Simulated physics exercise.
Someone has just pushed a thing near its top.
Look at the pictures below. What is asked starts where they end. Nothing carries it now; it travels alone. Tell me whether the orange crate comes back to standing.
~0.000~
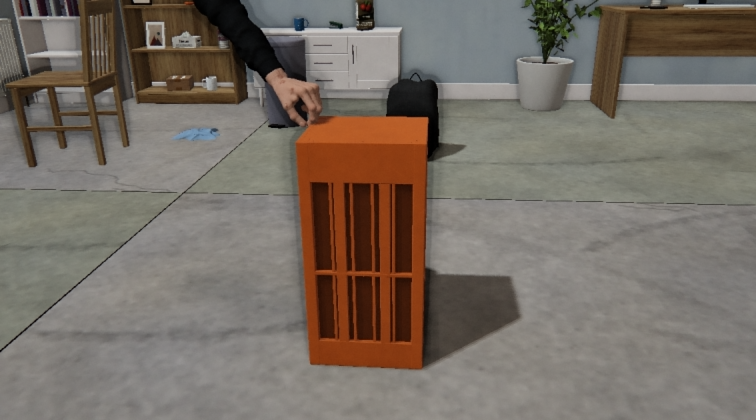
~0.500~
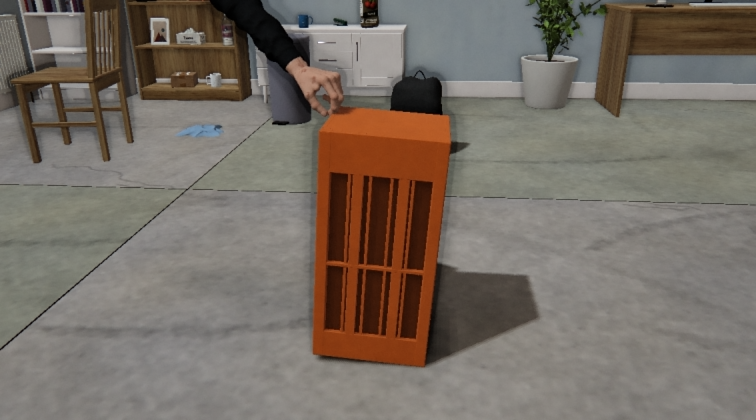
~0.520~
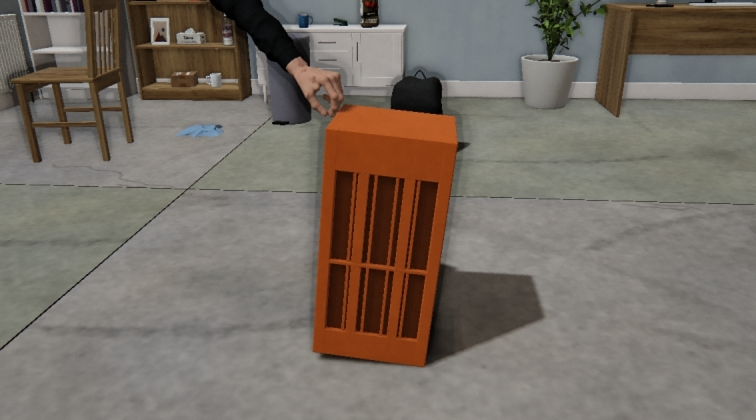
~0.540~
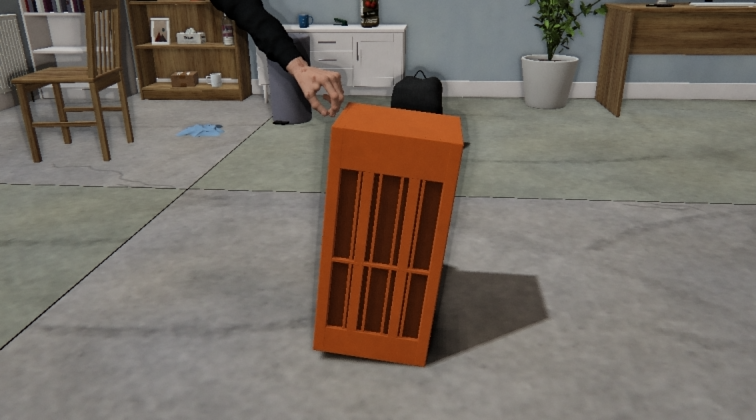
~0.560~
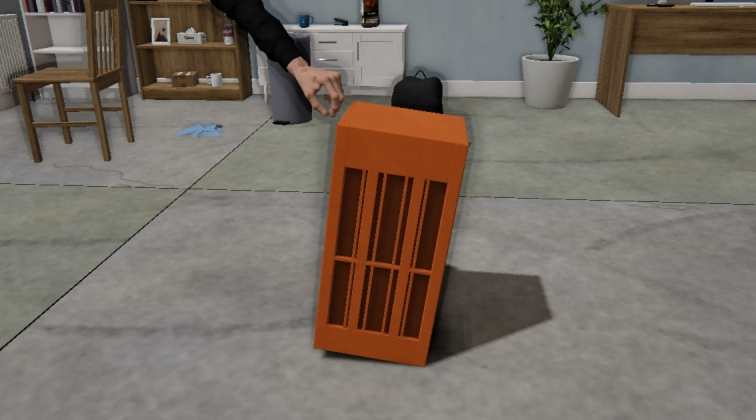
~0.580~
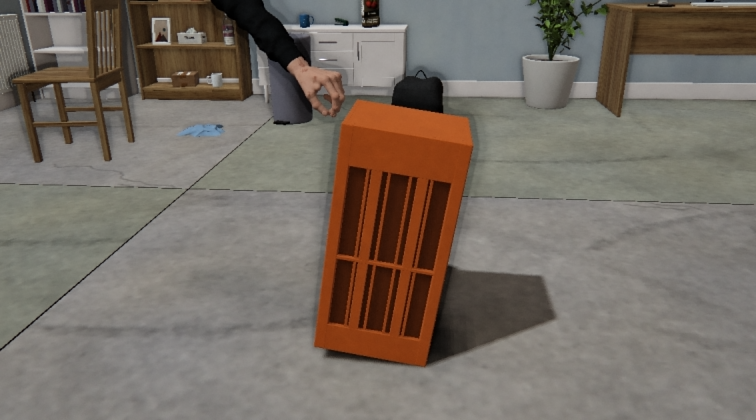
Result: Still standing.
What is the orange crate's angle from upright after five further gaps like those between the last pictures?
By then it would lean 10° from upright.
By 0.90 s, orange crate 3° off upright near (379, 236).
By 1.24 s, orange crate upright near (375, 238).
When it is over (3.5 s), the orange crate returns to its base, near (373, 238).
